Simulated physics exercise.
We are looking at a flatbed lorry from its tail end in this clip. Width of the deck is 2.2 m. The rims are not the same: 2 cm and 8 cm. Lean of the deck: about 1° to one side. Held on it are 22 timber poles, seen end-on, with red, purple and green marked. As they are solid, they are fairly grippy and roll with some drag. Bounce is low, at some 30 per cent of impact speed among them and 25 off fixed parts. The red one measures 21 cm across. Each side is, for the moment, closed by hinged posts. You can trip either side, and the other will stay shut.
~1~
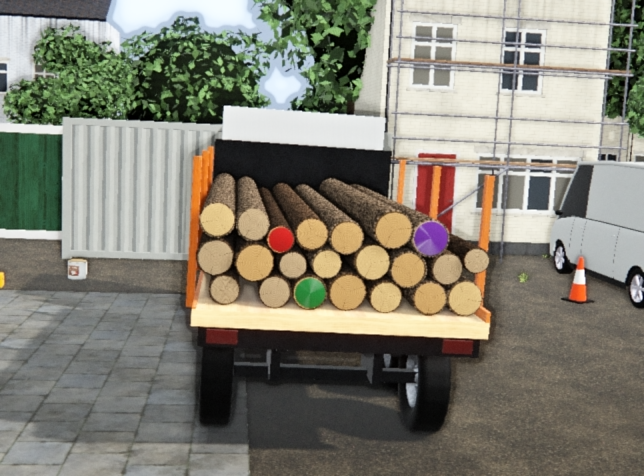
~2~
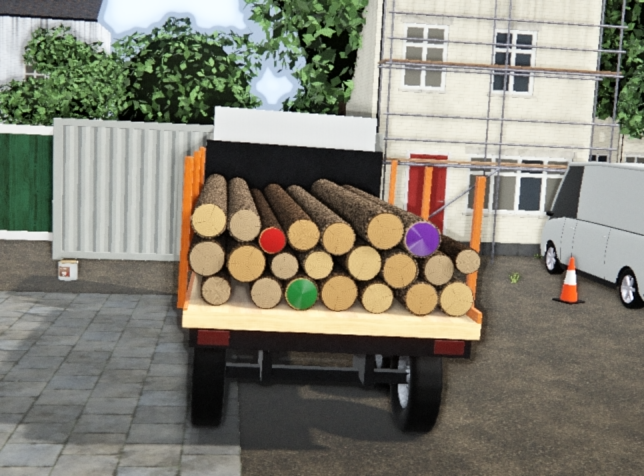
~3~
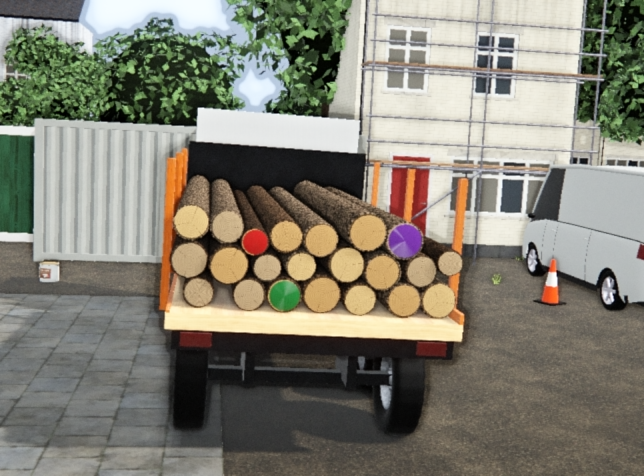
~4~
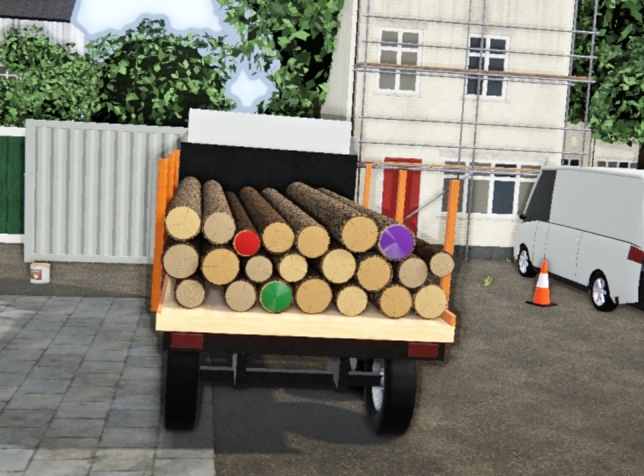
In a paved yard by a pale house with scaffolding, a truck stood loaded with logs, their ends showing red, green and purple among the plain ones, and only the view shifted slightly.
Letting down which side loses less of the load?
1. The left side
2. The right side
Answer: 2.
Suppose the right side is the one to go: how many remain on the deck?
Count: 21.
If it is the left, after 0.6 s, red is up on others, 55 cm from the left edge; purple is up on others, 45 cm from the right edge; green is on the deck, 85 cm from the left edge; 2 gone from the deck.
If it is the left, in the end, red is up on others, 50 cm from the left edge; purple is up on others, 45 cm from the right edge; green is on the deck, 85 cm from the left edge; 3 gone from the deck.
If it is the right, after 0.8 s, red is up on others, 60 cm from the left edge; purple is up on others, 45 cm from the right edge; green is on the deck, 85 cm from the left edge; 1 gone from the deck.
If it is the right, in the end, red is up on others, 60 cm from the left edge; purple is up on others, 45 cm from the right edge; green is on the deck, 85 cm from the left edge; 1 gone from the deck.
